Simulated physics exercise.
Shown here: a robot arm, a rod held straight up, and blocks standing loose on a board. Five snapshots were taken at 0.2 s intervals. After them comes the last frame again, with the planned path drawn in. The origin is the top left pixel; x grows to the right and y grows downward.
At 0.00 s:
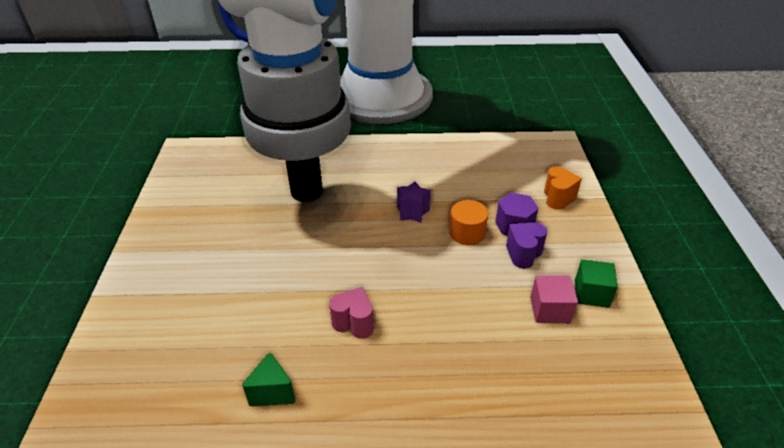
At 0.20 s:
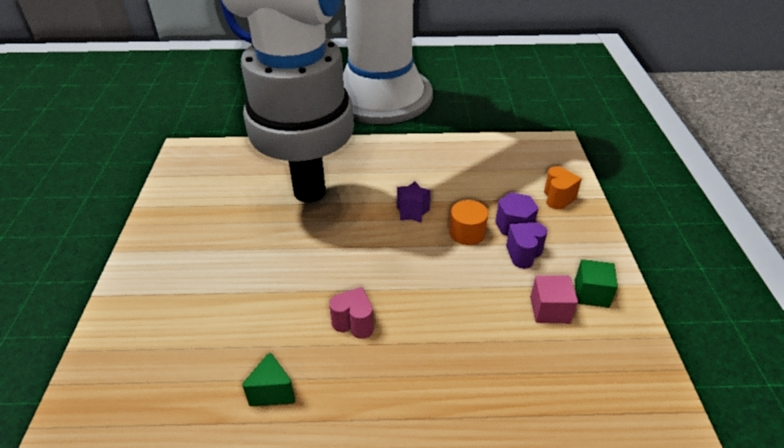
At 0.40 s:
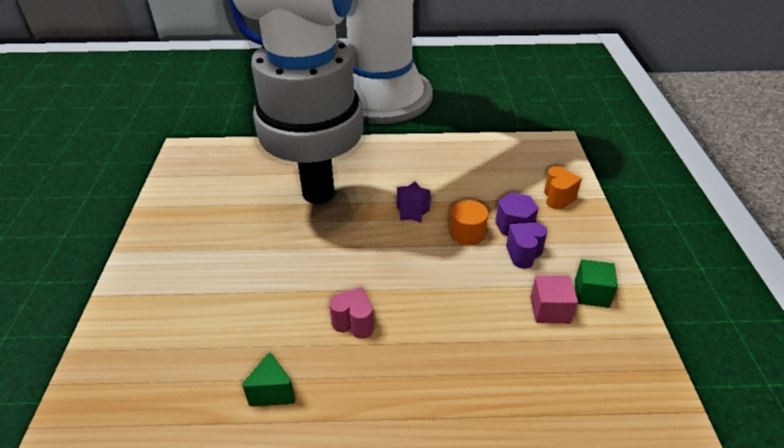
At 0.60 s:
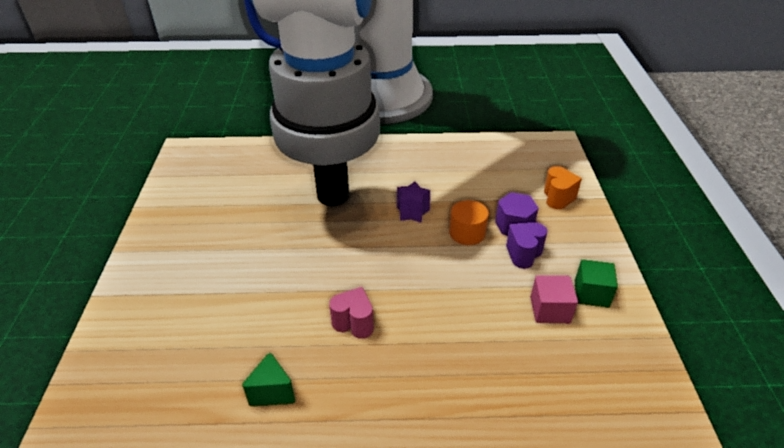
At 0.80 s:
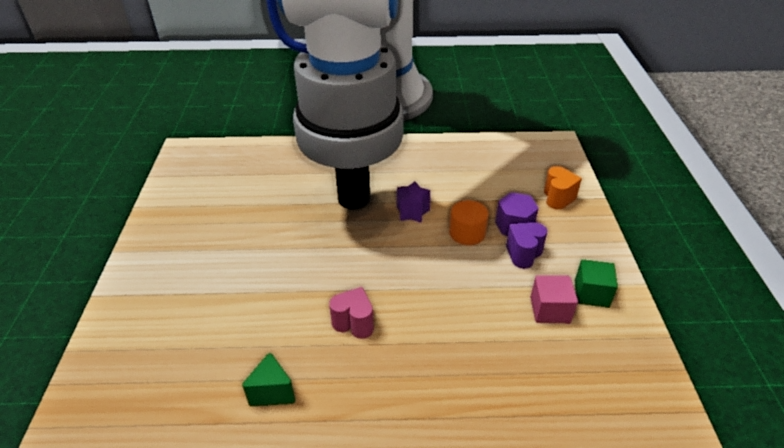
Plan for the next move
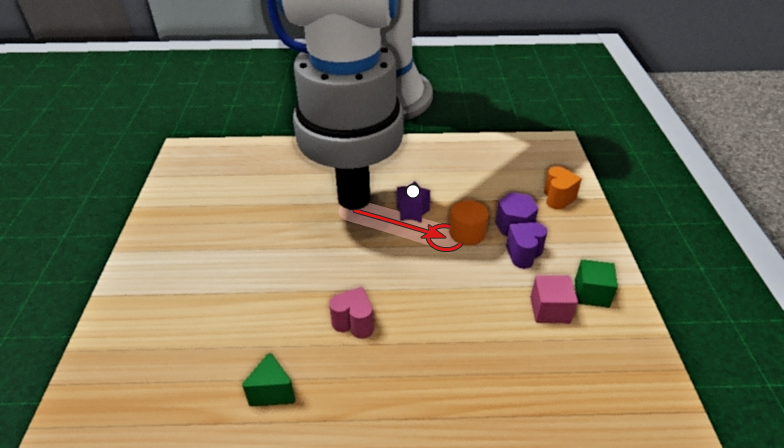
A grey and white robot arm with blue bands holds a black rod upright over a light wooden board on a green surface, seen from above the board's near side. A purple star, orange round block and purple, orange, pink and green shapes sit toward the right, with a pink heart and green triangle nearer. The arm slides the rod slowly right toward the star while the blocks and camera stay still.
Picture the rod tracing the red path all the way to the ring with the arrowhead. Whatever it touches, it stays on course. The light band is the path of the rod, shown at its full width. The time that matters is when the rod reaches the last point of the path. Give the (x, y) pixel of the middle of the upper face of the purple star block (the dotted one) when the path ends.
If I read the scene right, the answer is (432, 191).
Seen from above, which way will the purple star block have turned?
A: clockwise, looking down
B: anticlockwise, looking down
Option B.
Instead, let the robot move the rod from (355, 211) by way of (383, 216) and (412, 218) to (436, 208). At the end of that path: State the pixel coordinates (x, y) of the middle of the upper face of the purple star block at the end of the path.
It is going to be at (463, 180).
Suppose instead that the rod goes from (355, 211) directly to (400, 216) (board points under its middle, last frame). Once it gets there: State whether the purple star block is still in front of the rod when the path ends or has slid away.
Answer: Still ahead.
Drawn move, straight from (355, 211) to (445, 237); the dot is on the purple star block.
On the path given first. One third of the way, rod at (384, 208); nothing pushed yet.
Two thirds of the way, rod at (416, 217); purple star block at (430, 191), turned 50° anticlockwise.
At the end, rod at (446, 226); purple star block at (432, 191), turned 65° anticlockwise; orange circle at (483, 212); purple hexagon still.
